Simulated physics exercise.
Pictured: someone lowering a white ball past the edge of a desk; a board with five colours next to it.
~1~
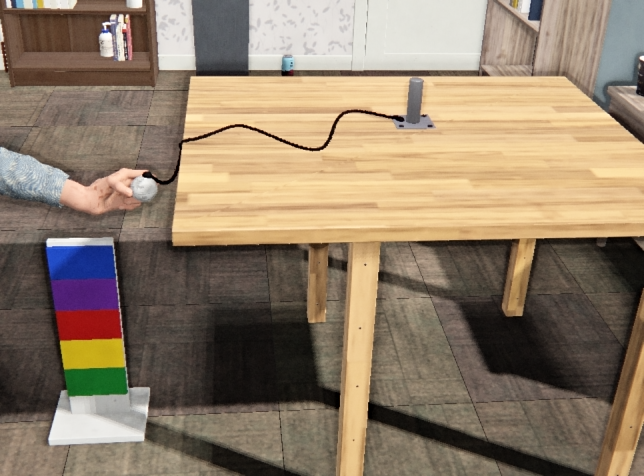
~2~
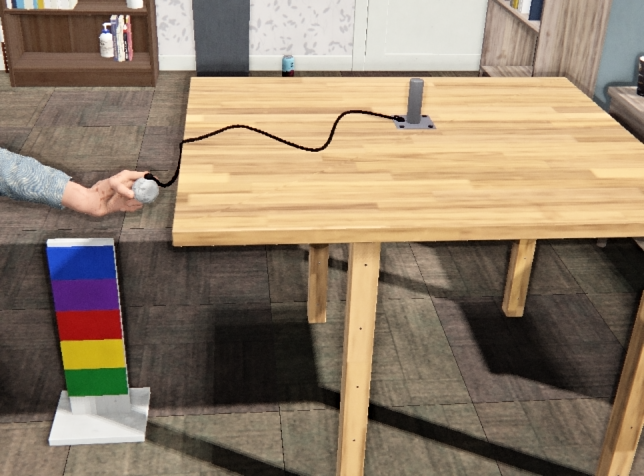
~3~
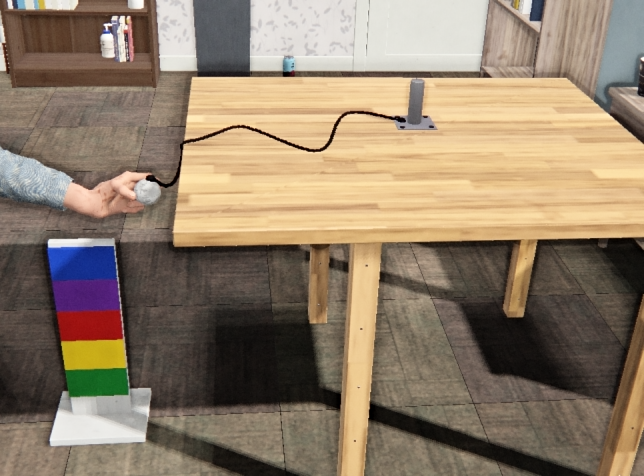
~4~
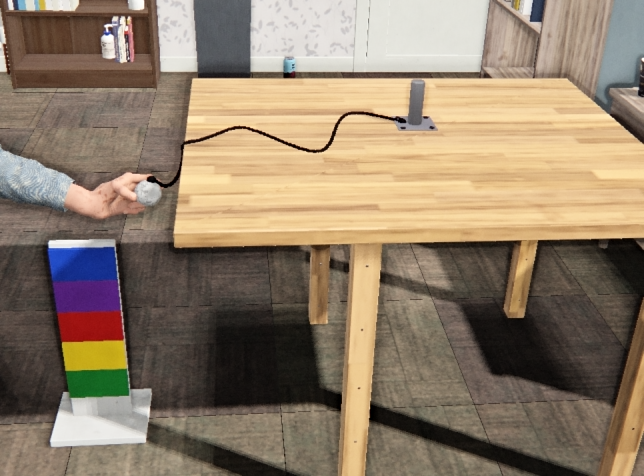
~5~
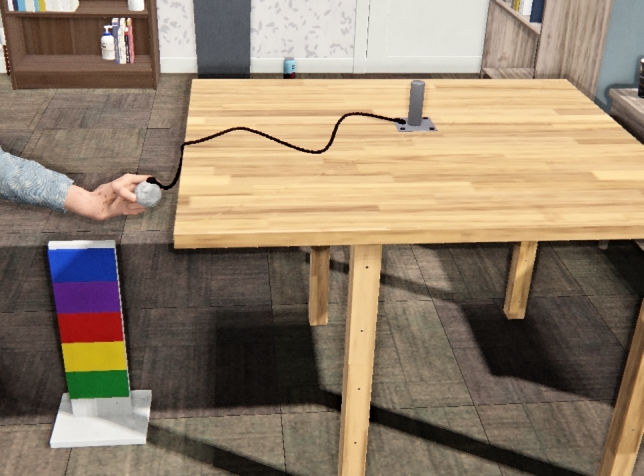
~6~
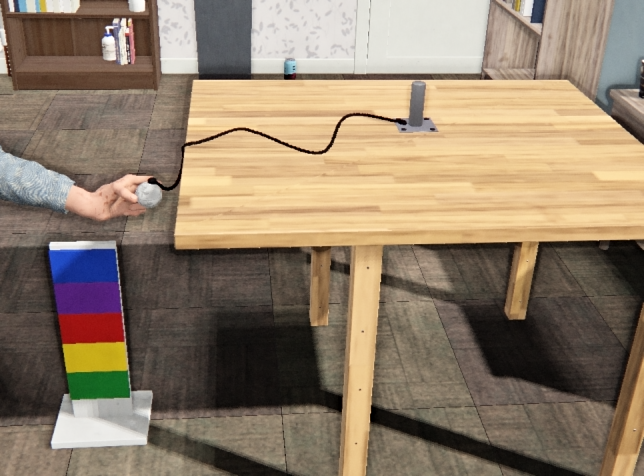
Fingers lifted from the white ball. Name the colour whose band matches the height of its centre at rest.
That would be red.
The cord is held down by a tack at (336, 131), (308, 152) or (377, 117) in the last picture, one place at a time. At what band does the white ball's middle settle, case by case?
It ends beside purple the first time, blue the second and red the third.
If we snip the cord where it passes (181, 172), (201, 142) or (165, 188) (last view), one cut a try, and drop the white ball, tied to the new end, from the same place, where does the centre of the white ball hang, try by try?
In order, it ends up near (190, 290), (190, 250) and (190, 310).
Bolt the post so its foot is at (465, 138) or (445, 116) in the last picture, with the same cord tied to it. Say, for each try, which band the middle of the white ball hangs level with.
First try: Purple; second try: Purple.
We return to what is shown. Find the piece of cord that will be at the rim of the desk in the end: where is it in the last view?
The point at (279, 142).
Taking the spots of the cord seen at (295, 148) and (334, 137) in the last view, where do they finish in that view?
End points: Roughly (210, 139); roughly (284, 134).
Soon after, ball near (197, 314); level with red.
Then, ball near (191, 315); level with red.
At rest, ball near (195, 317); level with red. At red.
